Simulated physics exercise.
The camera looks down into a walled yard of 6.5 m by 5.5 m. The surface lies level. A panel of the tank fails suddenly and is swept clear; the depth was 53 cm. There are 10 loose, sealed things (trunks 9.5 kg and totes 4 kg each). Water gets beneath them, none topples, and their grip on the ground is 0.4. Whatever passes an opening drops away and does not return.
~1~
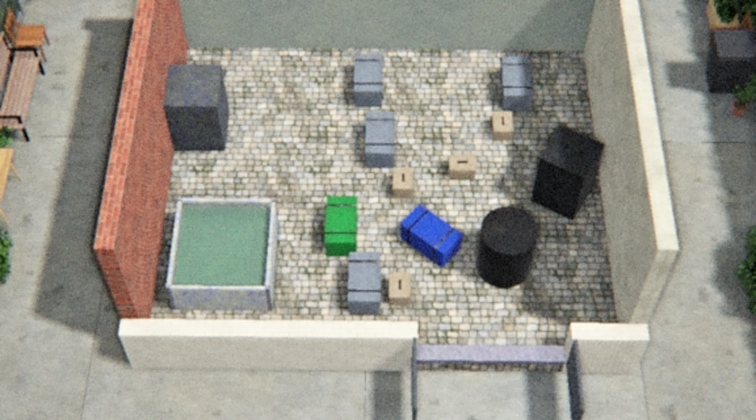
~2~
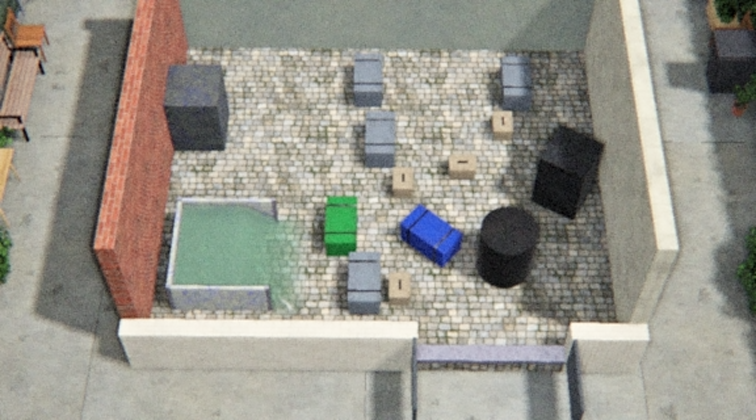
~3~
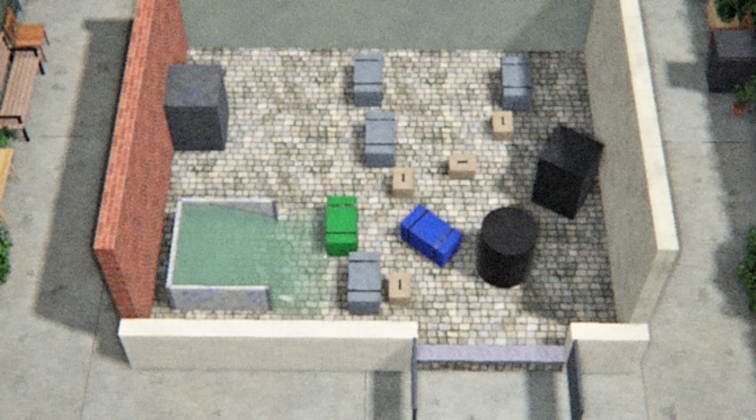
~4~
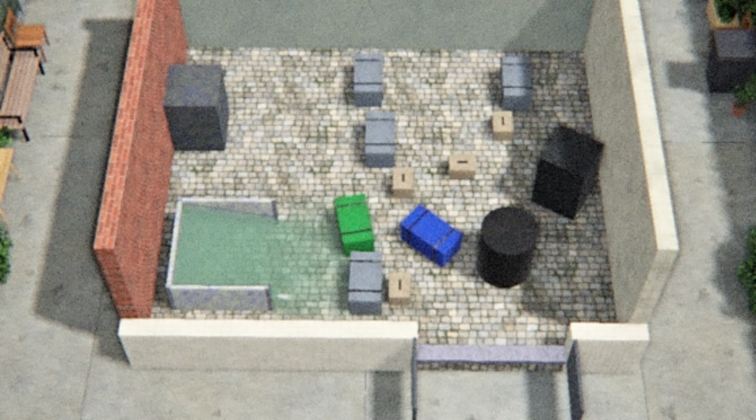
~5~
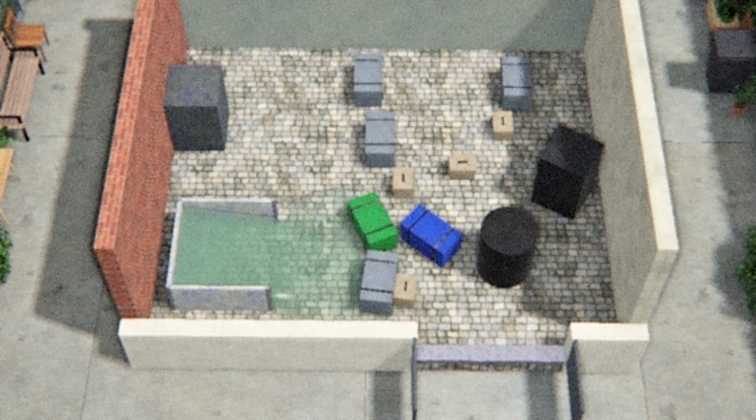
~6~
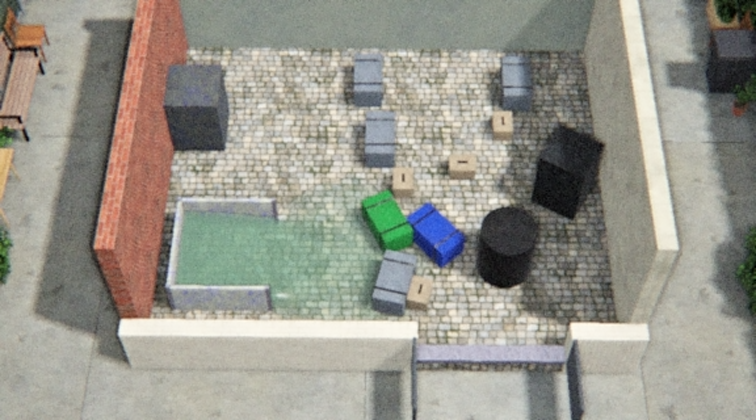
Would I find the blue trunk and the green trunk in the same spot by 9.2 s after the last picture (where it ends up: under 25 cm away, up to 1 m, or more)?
Blue trunk gets carried off, green trunk travels far.
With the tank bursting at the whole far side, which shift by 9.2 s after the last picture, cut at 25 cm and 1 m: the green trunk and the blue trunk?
In that case the green trunk barely shifts, the blue trunk holds its place.
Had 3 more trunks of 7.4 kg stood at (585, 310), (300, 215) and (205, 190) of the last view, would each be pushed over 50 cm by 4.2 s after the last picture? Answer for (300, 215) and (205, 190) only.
In that order: More, short of it.
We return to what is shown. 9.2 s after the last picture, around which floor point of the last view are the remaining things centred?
At about (429, 137).
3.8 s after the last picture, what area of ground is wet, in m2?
Roughly 24 m2.
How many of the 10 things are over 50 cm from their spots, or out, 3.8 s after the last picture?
I count 9.
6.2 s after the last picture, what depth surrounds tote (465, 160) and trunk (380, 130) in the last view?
Roughly 6 and 3 cm.
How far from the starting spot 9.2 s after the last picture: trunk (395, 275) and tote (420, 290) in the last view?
In turn: 250 cm, 200 cm.
Then, 1.2 s after the last picture the blue trunk is near (520, 179), 1.6 m from its start, aground; the green trunk is near (488, 175), 2.3 m from its start, afloat; 0 of 10 are out; 3 afloat.
Then, 3.8 s after the last picture the blue trunk is near (566, 104), 3.1 m from its start, afloat; the green trunk is near (499, 68), 3.8 m from its start, afloat; 0 of 10 are out; 8 afloat.
Then, 6.2 s after the last picture the blue trunk is near (536, 92), 3.1 m from its start, afloat; the green trunk is near (410, 79), 2.8 m from its start, afloat; 0 of 10 are out; 7 afloat.
Then, 9.2 s after the last picture the blue trunk is near (493, 107), 2.5 m from its start, afloat; the green trunk is near (339, 108), 2.1 m from its start, afloat; 0 of 10 are out; 6 afloat.
